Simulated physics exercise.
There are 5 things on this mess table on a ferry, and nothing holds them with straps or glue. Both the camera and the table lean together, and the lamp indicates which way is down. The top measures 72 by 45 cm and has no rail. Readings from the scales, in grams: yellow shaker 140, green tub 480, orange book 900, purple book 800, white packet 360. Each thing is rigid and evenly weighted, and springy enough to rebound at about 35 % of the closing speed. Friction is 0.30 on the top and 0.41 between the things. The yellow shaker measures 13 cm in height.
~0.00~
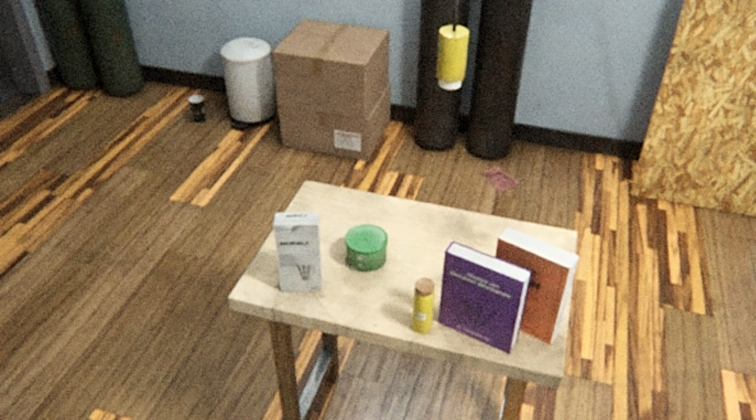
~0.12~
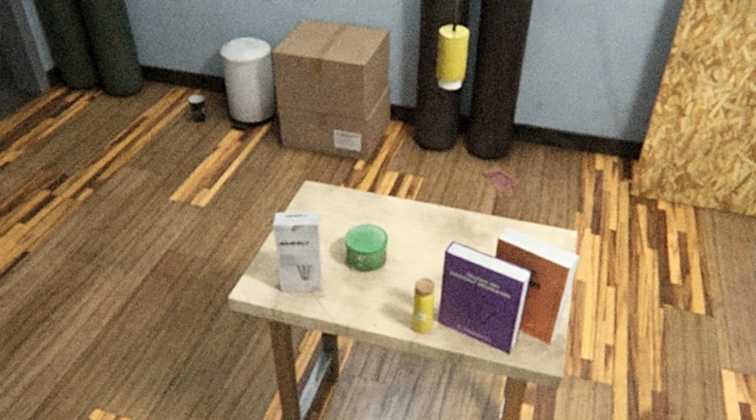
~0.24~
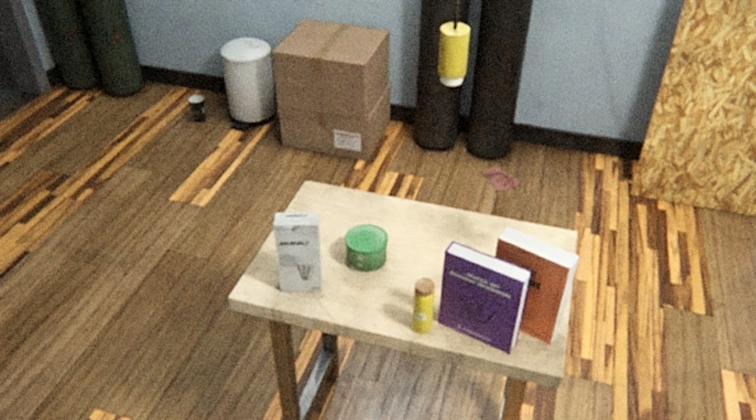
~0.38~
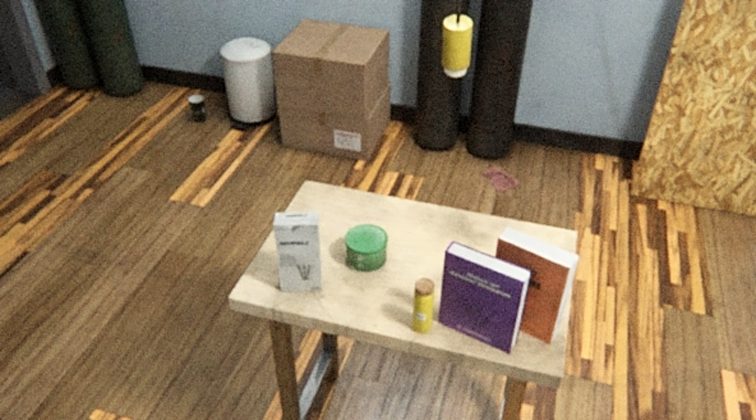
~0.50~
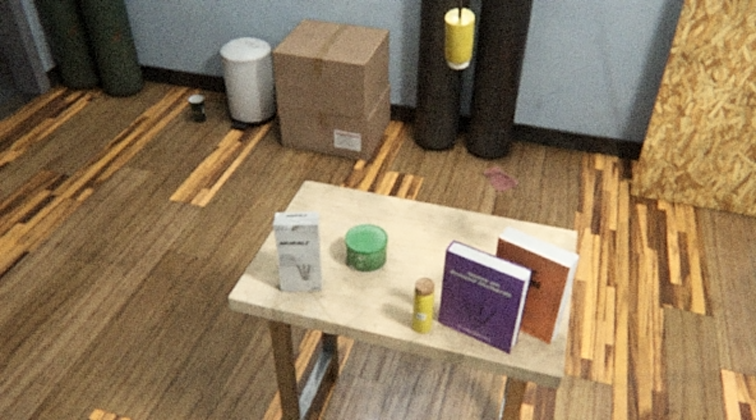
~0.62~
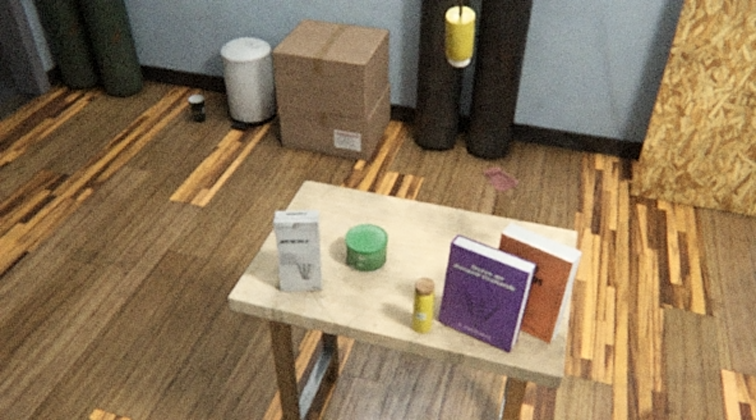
In a room with a wooden floor, a hanging yellow lamp drifts slightly right and upward above a table holding a white packet, green tub, yellow shaker and two books; then the purple book shifts and leans slightly.
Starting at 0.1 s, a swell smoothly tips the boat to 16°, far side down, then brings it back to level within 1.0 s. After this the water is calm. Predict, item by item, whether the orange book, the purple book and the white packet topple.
The orange book does topple. The purple book does topple. The white packet does topple.
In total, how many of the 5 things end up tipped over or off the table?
The count is 3.
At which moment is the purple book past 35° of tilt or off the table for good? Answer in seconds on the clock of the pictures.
About 0.8 seconds.
Around 0.82 s, floor tilted 9°, far side down; purple book tipped 42° against what carries it near (496, 281); orange book tipped 36° against what carries it near (542, 270); white packet tipped 17° against what carries it near (300, 243).
Around 0.92 s, floor tilted 5°, far side down; orange book on its side near (550, 275); purple book on its side near (503, 277); white packet tipped 37° against what carries it near (302, 236).
Around 1.02 s, floor tilted 1°, far side down; orange book on its side near (556, 266); purple book on its side near (506, 265); white packet on its side near (305, 237).
Around 1.12 s, boat level; orange book on its side near (558, 265); purple book on its side near (508, 261); white packet on its side near (306, 231).
Finally (1.9 s), on their side or leaning hard on the table, orange book, purple book and white packet; the other 2 still in place (within 5 cm). Final places as that camera would see them, orange book near (559, 266), purple book near (503, 261).
